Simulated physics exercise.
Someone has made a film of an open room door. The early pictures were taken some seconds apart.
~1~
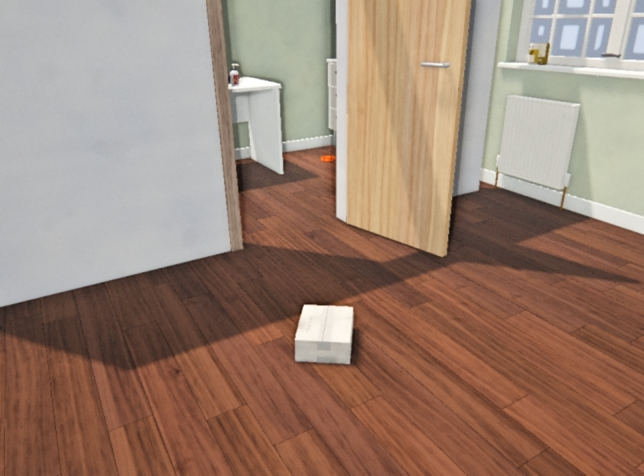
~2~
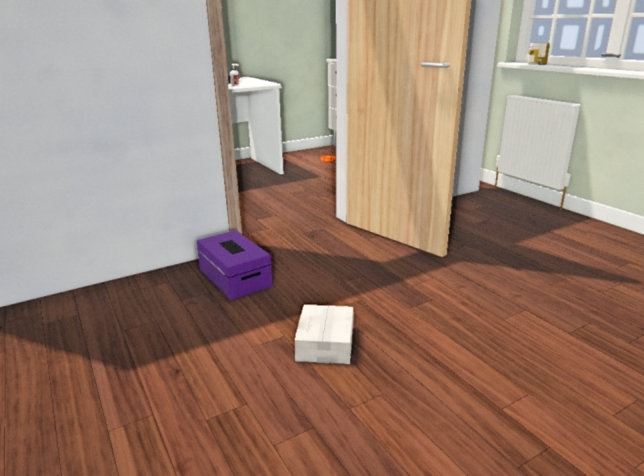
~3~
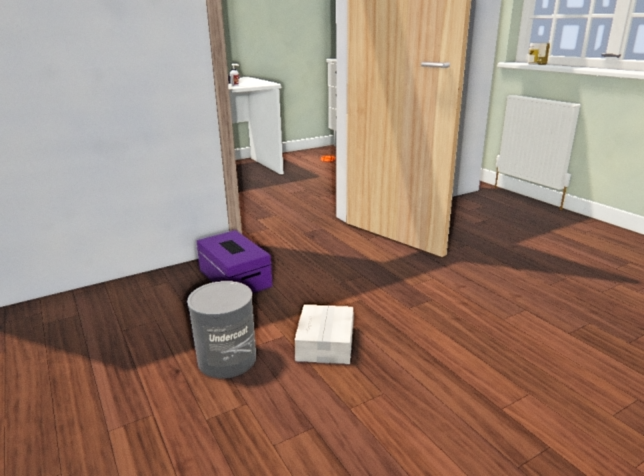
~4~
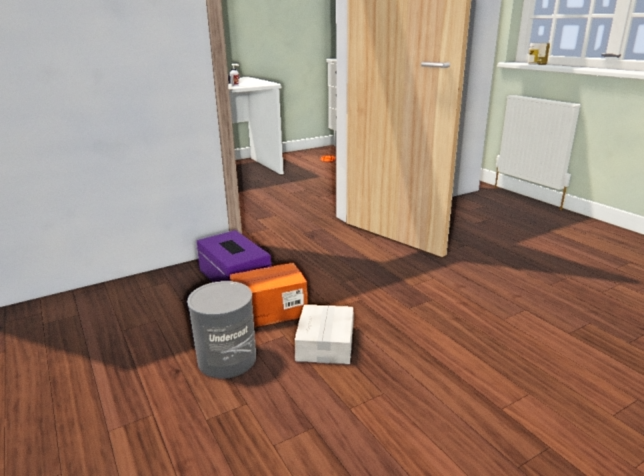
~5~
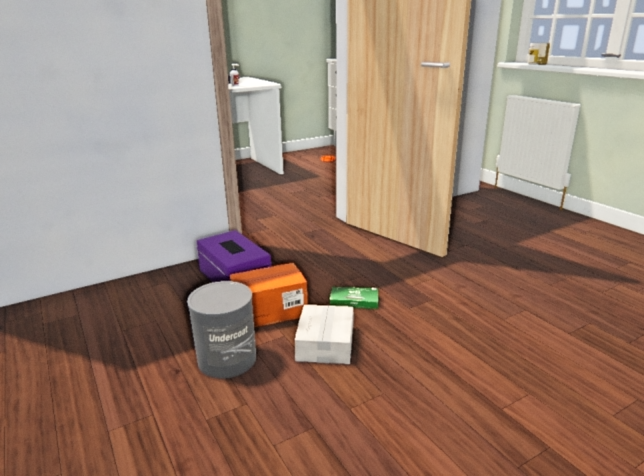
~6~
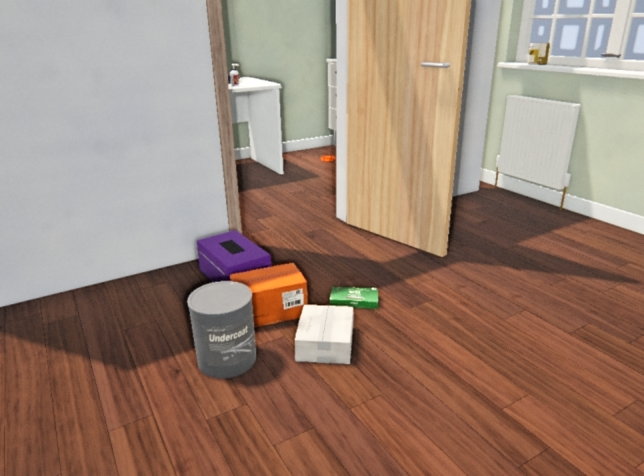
At the start, a white parcel sits alone on the wooden floor before a wide-open door. A purple toolbox appears by the wall, then a grey pail in front of it, an orange box between them, and lastly a green packet behind the parcel, while the door stays still.
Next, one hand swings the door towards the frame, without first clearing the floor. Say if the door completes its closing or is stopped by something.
The door is pushed home.
Then, 1.00 s on from there, open by 70°.
Then, 1.70 s on from there, open by 30°.
In the end, open by 0°; all 5 unmoved. At the end, from the last picture's camera, green packet near (355, 298).
